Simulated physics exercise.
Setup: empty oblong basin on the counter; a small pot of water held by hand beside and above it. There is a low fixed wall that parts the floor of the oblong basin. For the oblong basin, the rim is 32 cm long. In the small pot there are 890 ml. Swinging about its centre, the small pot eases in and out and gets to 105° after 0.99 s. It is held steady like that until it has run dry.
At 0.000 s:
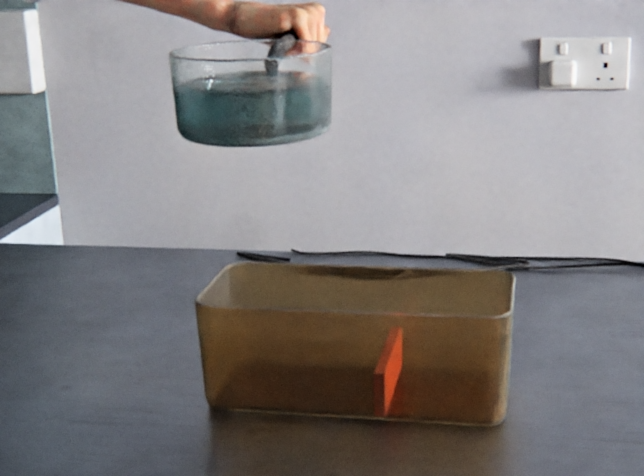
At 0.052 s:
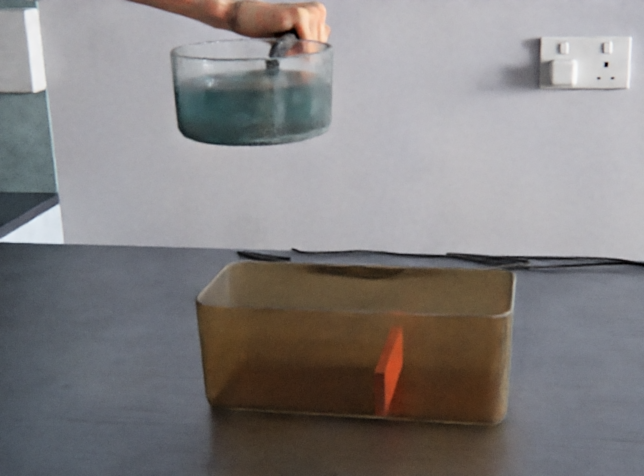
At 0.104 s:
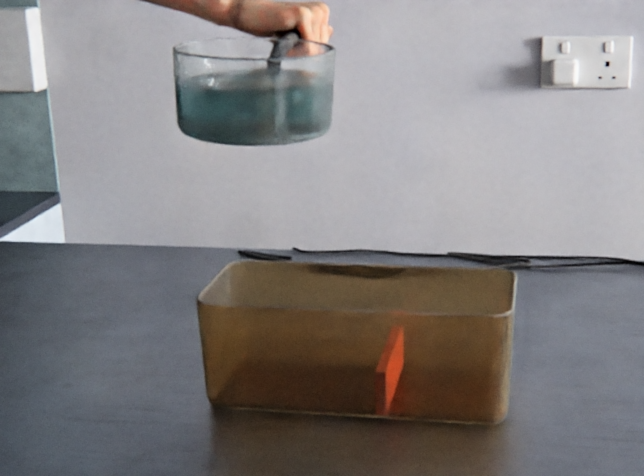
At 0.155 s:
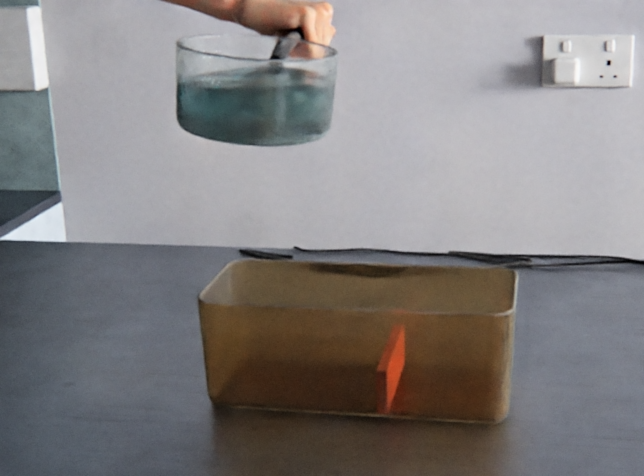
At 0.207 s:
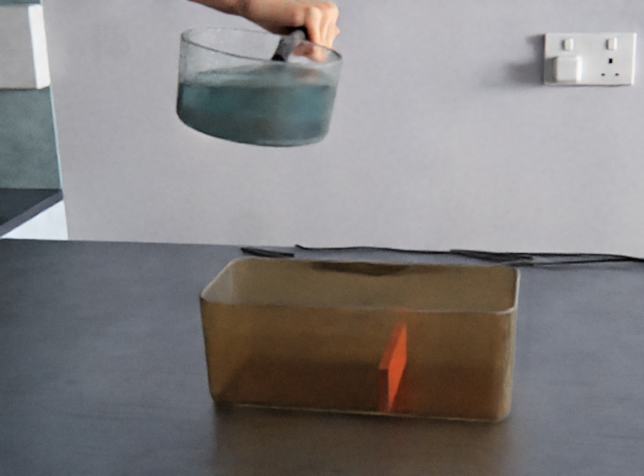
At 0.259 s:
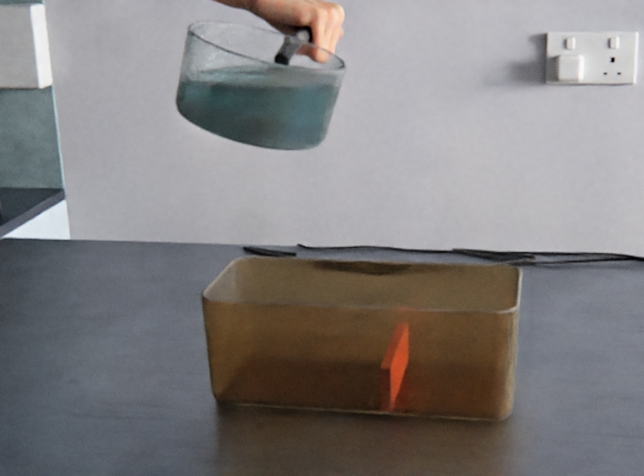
On a dark counter against a pale wall, an oblong, brownish see-through basin stands with an upright orange piece inside, while above it a hand holds a clear pot of bluish water and gradually tilts it down to the right.
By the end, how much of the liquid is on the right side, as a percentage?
Around 56 percent.
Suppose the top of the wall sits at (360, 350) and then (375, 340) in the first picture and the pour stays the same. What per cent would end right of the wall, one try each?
In turn about 80 and 70 per cent.
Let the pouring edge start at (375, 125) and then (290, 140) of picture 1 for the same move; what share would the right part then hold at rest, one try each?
The first try gives 80 percent and the second 5 percent.
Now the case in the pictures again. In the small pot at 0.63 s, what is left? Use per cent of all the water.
At that time about 58 in a hundred parts are still held.
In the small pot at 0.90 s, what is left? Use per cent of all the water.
Roughly 12 percent remains.
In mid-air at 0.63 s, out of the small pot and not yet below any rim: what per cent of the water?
Near 38 per cent at that moment.
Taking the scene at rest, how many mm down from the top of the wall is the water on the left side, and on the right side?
Close to 32 mm left and close to 14 mm right.
After 0.63 s the tilt is 74° and 57 per cent is still to pour, 1 is left of the wall and 3 right of it.
After 0.90 s the tilt is 103° and 12 per cent is still to pour, 12 is left of the wall and 58 right of it.
After 1.18 s the tilt is 105° and 1 per cent is still to pour, 39 is left of the wall and 56 right of it.
After 1.49 s the tilt is 105° and 0 per cent is still to pour, 42 is left of the wall and 56 right of it.
In the end 42 per cent lies left of the wall, 56 right of it and 1 outside.
